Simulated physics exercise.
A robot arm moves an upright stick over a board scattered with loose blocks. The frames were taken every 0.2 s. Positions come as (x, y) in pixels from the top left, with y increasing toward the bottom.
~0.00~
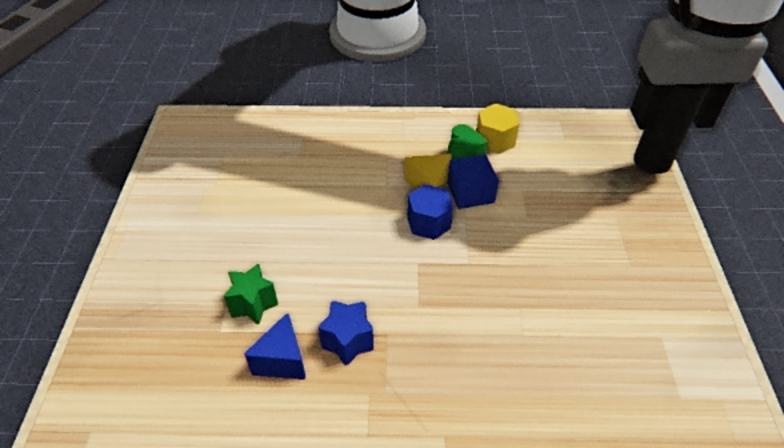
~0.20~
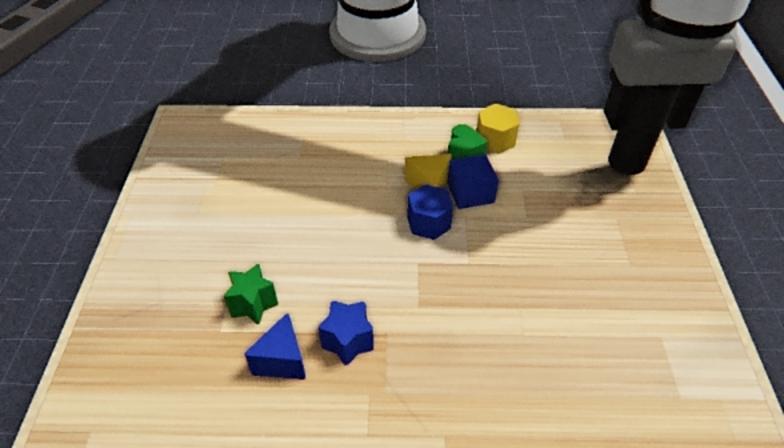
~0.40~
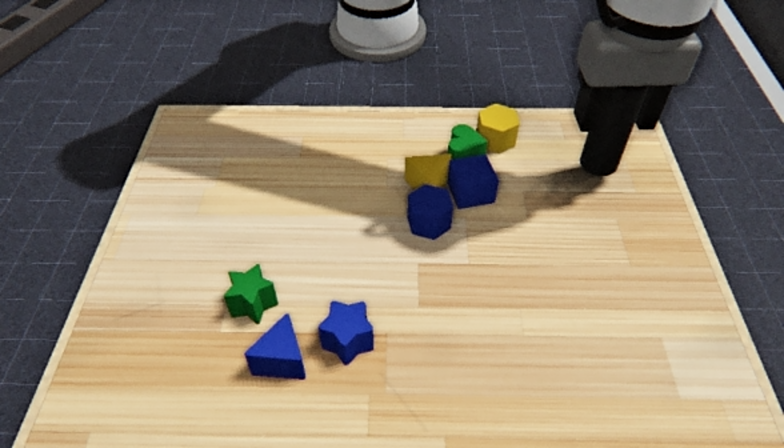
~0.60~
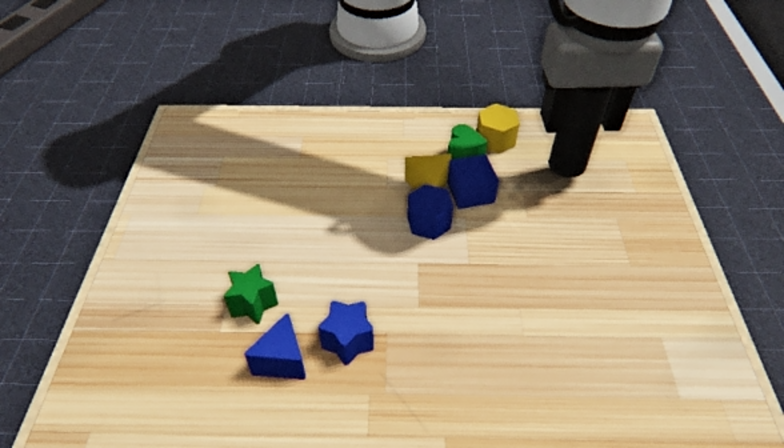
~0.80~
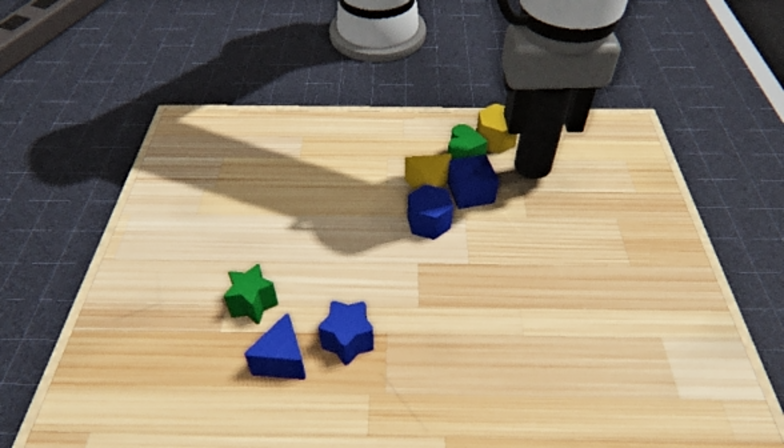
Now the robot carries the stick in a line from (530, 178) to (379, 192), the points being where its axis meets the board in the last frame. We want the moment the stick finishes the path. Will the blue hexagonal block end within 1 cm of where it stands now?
Going by the path, no.
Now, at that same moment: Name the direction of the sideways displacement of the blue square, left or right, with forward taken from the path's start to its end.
It heads left.
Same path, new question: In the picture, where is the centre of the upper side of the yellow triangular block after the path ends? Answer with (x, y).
It will likely be found at (343, 170).
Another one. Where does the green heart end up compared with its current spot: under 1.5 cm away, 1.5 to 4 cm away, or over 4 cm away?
It shifts under 1.5 cm.
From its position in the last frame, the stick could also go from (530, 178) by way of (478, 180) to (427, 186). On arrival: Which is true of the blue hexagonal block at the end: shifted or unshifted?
That block moves.
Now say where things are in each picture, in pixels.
Stick's lower end at (652, 162); yellow triangular block at (431, 164); blue hexagonal block at (431, 200); green heart at (466, 138); blue square at (474, 170), in the first frame.
Stick at (627, 163); blocks still, in the second frame.
Stick at (598, 164); blocks still, in the third frame.
Stick at (567, 165); blocks still, in the fourth frame.
Stick at (533, 166); yellow triangular block at (431, 164); blue hexagonal block at (431, 200); green heart at (466, 138); blue square at (474, 170), in the fifth frame.
On the path given first. One third of the way, stick at (482, 171); yellow triangular block at (417, 164); blue hexagonal block at (429, 202); blue square at (455, 177), turned 30° anticlockwise.
Two thirds of the way, stick at (430, 175); yellow triangular block at (396, 164); blue hexagonal block at (414, 222); green heart at (460, 136), turned 20° clockwise; blue square at (424, 192), turned 65° anticlockwise.
At the end, stick at (379, 180); yellow triangular block at (343, 170), turned 20° anticlockwise; blue hexagonal block at (413, 227), turned 20° anticlockwise; green heart at (460, 136), turned 20° clockwise; blue square at (413, 195), turned 80° anticlockwise.
